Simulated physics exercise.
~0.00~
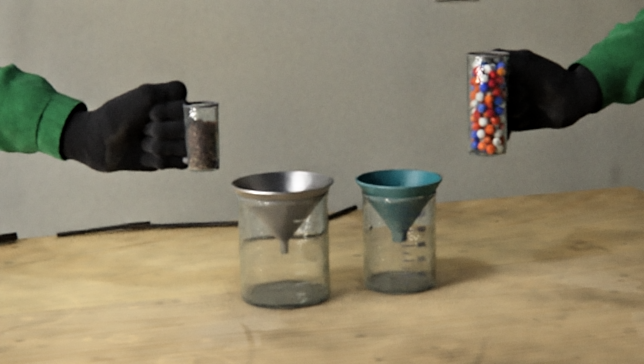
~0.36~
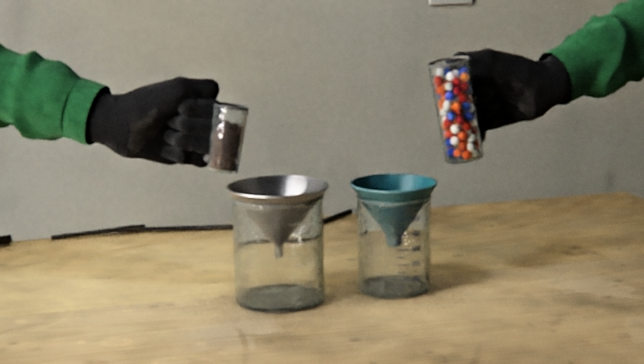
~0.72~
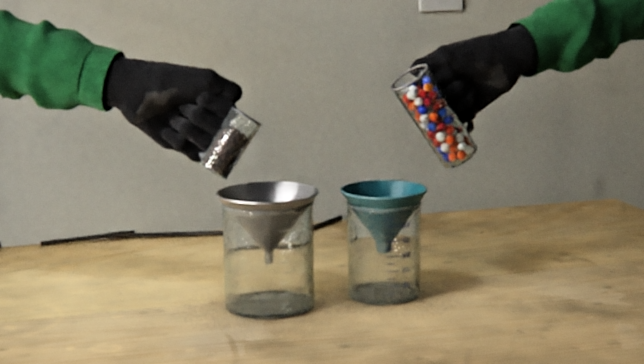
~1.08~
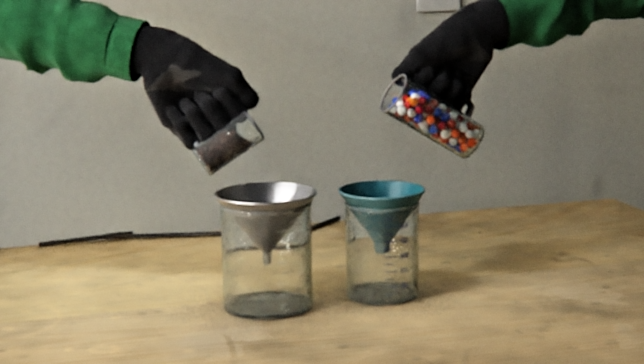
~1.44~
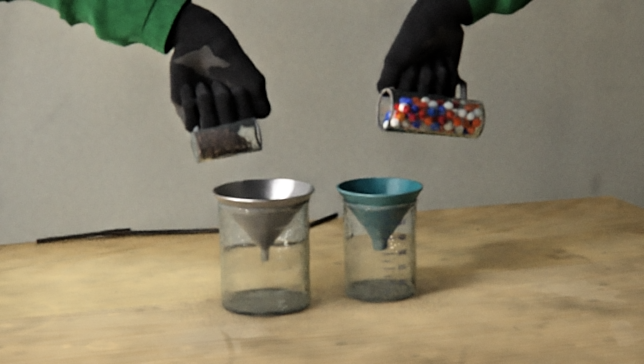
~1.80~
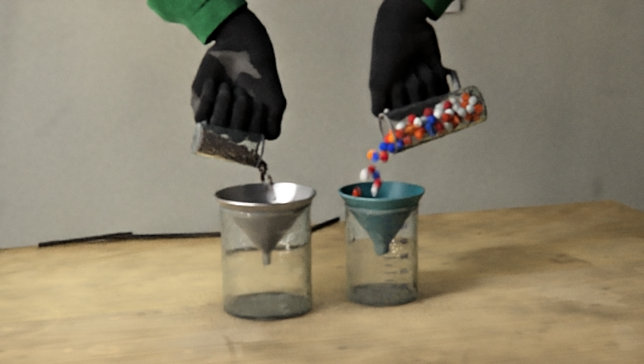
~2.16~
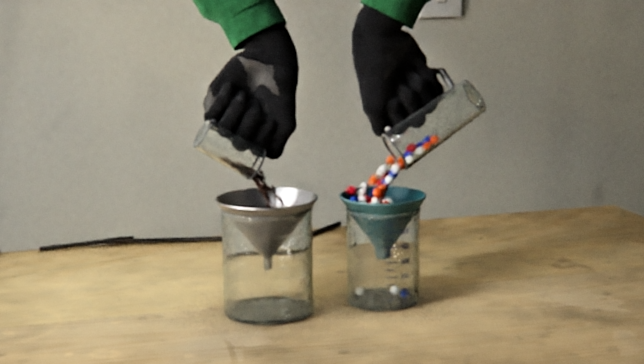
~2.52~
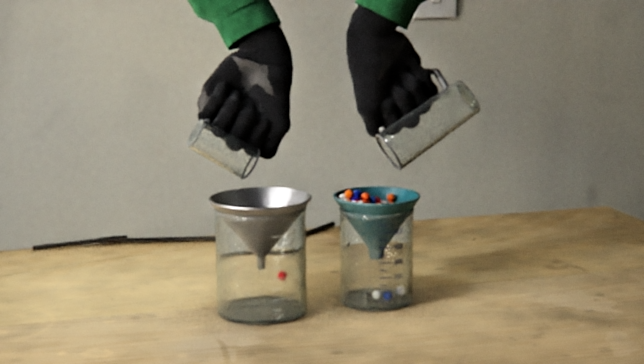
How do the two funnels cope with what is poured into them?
Both of them jam. The dark material stays held up in the grey funnel on the left with none of it in the jar, and the beads clog the teal funnel on the right after only a few drop through.
